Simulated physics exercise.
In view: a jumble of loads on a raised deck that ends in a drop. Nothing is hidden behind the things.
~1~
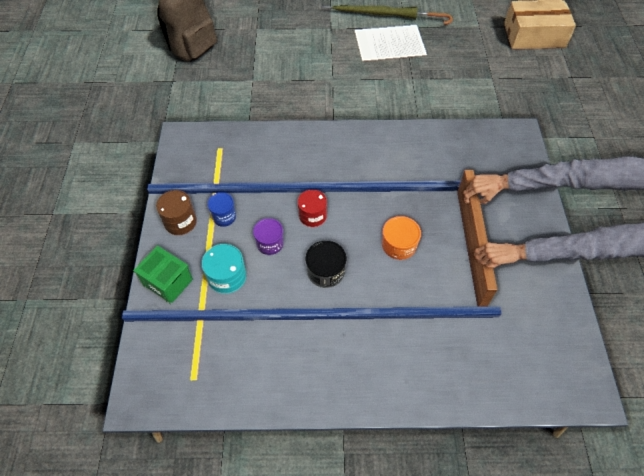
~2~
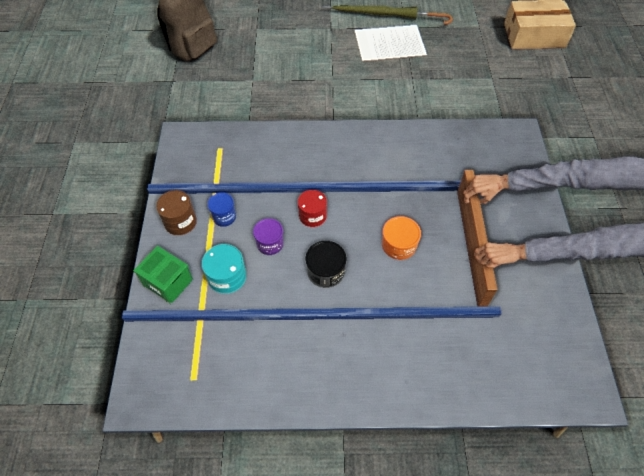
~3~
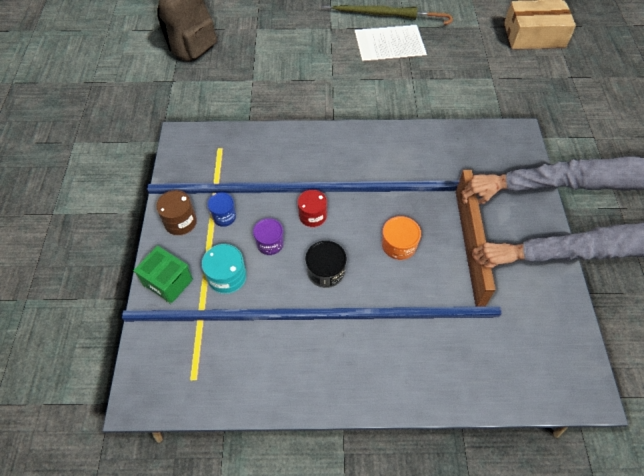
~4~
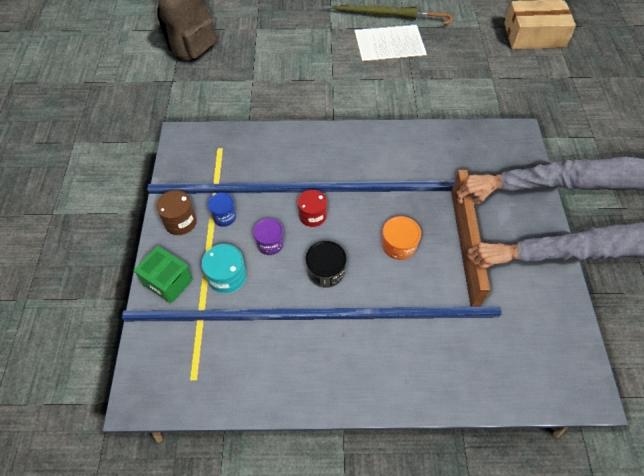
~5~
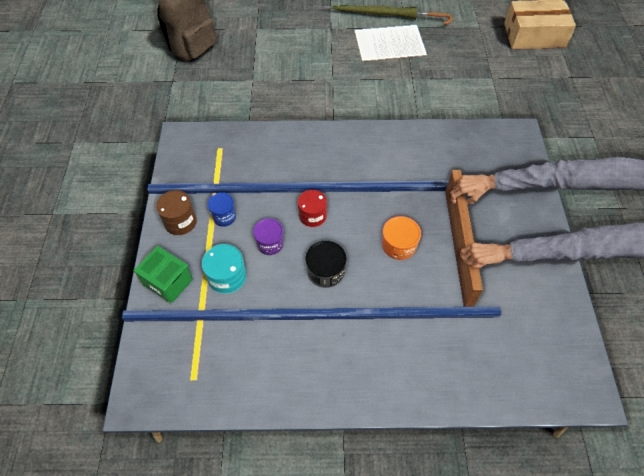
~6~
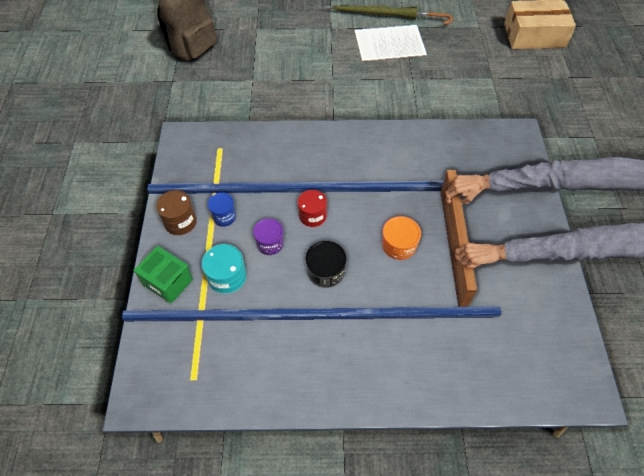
At first, two hands grip a wooden plank at the right end of two blue rails on a gray table, with colorful round containers and a green tote lying to its left. The hands then slide the plank slightly leftward toward the orange pail, while the containers and tote stay still.
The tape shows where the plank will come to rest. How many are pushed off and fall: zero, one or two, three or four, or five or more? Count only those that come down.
Here the number that fall off is one or two.
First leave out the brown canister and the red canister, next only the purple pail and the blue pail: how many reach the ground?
1 in the first case, 1 in the second.
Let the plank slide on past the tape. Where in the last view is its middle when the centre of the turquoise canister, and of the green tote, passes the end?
Near (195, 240) and (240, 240).
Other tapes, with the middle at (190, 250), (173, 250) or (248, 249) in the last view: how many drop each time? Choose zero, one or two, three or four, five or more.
For each place: Three or four; five or over; no fall at all.
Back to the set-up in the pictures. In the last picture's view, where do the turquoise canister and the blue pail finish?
Near (145, 264) and (170, 208).
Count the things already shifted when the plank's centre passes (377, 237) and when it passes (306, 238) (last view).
At the one place 1, at the other 4.
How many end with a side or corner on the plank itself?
The number is 3.
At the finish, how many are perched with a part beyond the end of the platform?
2 of them.
Soon after, none off yet; green tote at rest near (165, 276); brown canister at rest near (177, 213); blue pail at rest near (223, 210).
In the end, the number that fall off is one or two; gone, green tote.
